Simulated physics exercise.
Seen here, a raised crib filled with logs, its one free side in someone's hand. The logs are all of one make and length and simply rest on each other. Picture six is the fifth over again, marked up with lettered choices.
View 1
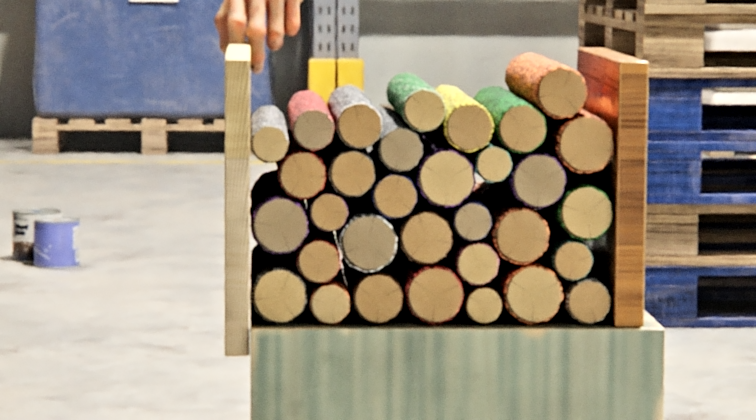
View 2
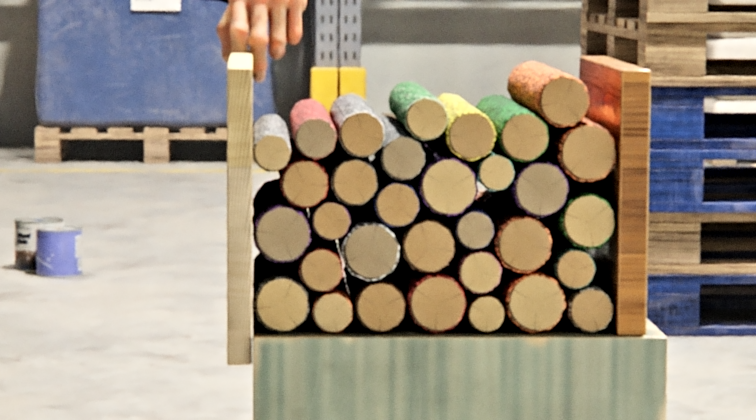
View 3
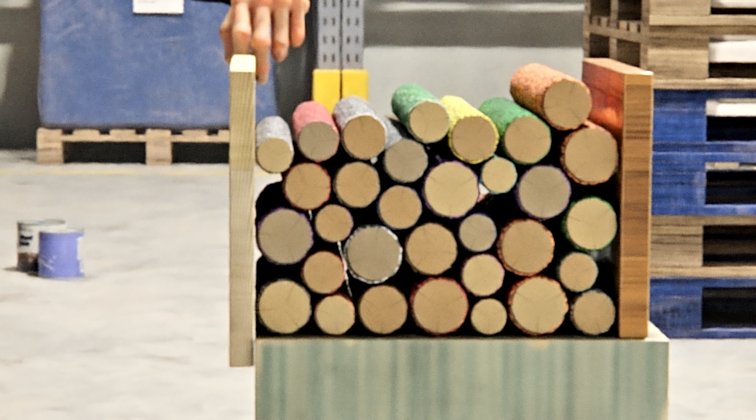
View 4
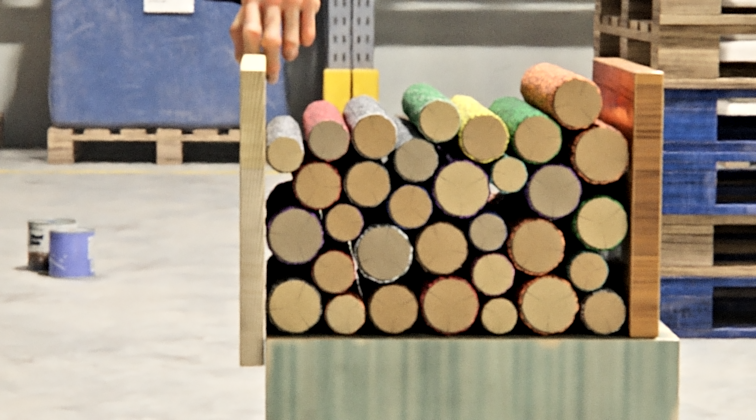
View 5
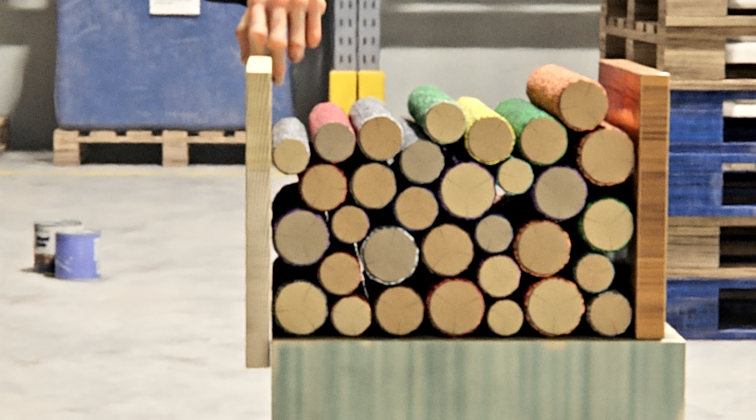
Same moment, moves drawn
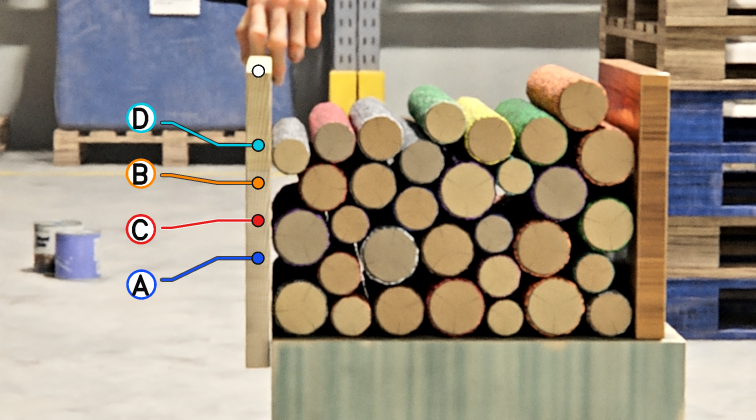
Stacked logs with coloured bark resting between upright boards, a hand holding the left board as the view shifts slightly.
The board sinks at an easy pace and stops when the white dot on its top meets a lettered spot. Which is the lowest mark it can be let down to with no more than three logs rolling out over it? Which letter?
The answer is mark A.
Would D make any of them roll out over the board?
At D: No.
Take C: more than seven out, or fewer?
At C, fewer than seven.
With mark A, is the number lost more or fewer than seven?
At A, fewer than seven.
On the marked copy, A at (258, 258); B at (258, 183); C at (258, 221); D at (258, 146); the white dot at (259, 72).
Following A. Soon after the start, top of the board (271, 154).
Later, top of the board (270, 252).
In the end, top of the board (270, 257), two out over the board.
As for the rest, B none out over the board; C none out over the board; D none out over the board.
